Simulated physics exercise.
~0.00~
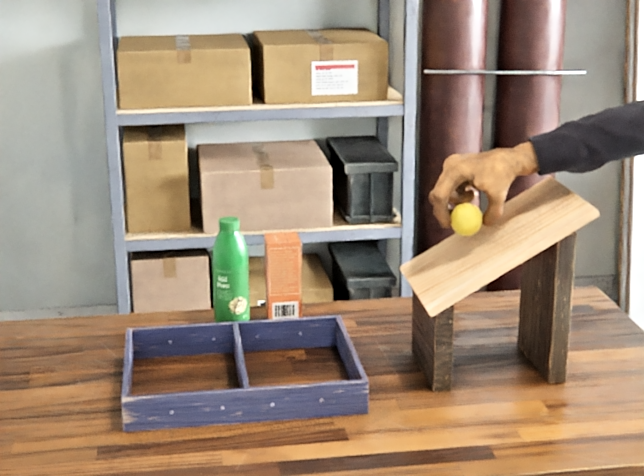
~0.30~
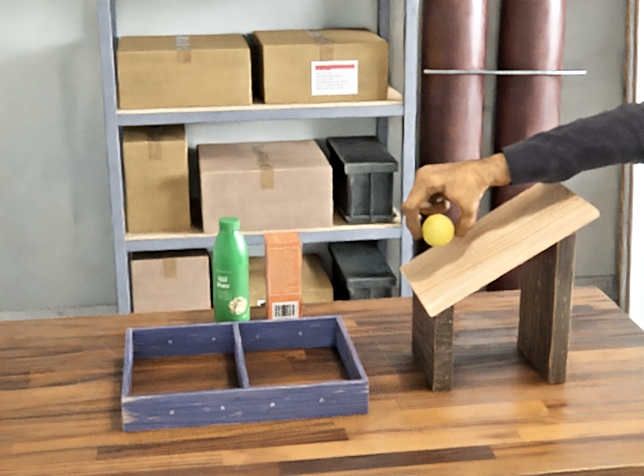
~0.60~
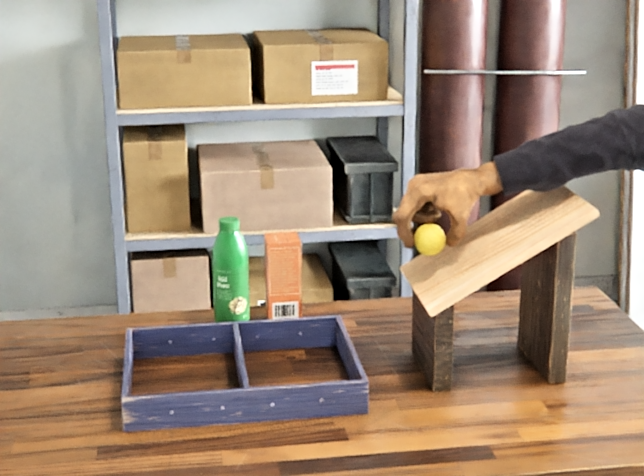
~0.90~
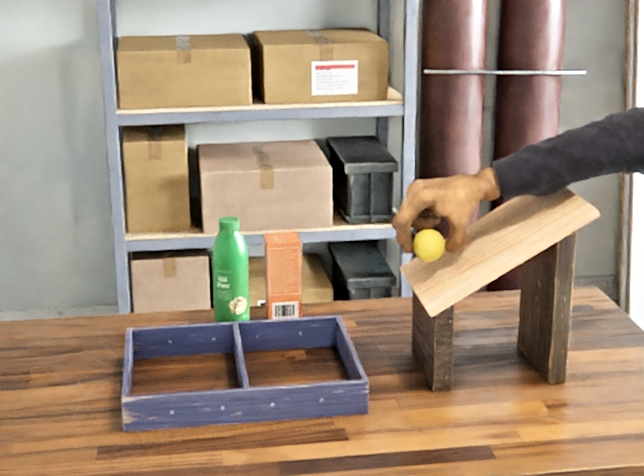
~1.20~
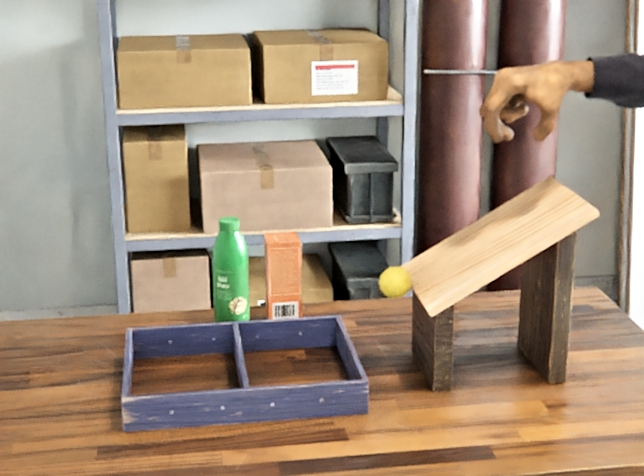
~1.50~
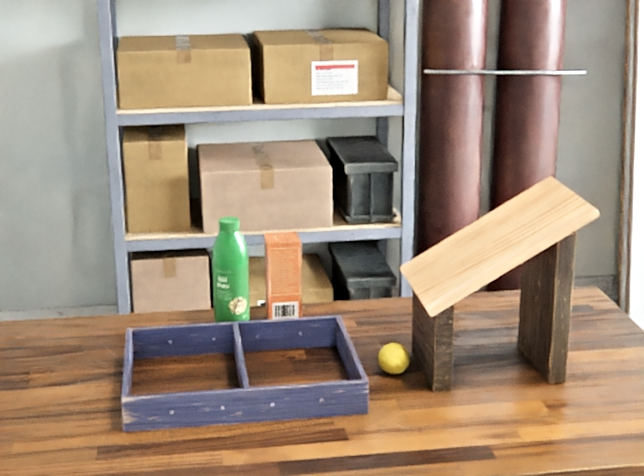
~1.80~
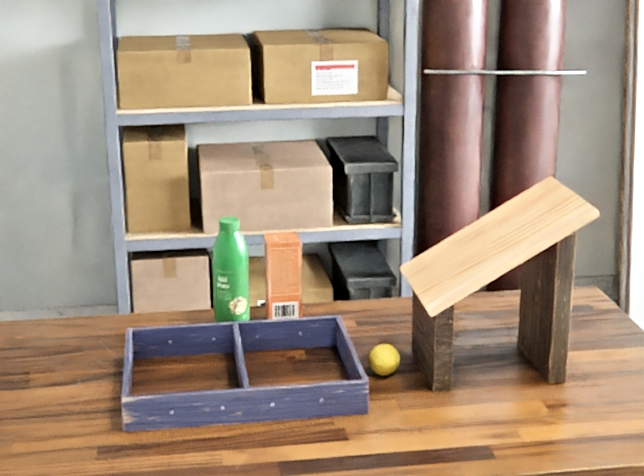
A yellow lemon is held by a hand against a sloping wooden board on dark supports, at the right of a wood-topped table seen from the front by a still camera. To the left sits an open blue tray with two bays, a green bottle and an orange carton behind it, and shelves of boxes beyond. The hand moves the lemon down the slope toward its lower left end. It lets go and draws back as the lemon leaves the board's edge. The lemon drops to the table, shifts slightly left, and ends beside the tray, outside both bays.
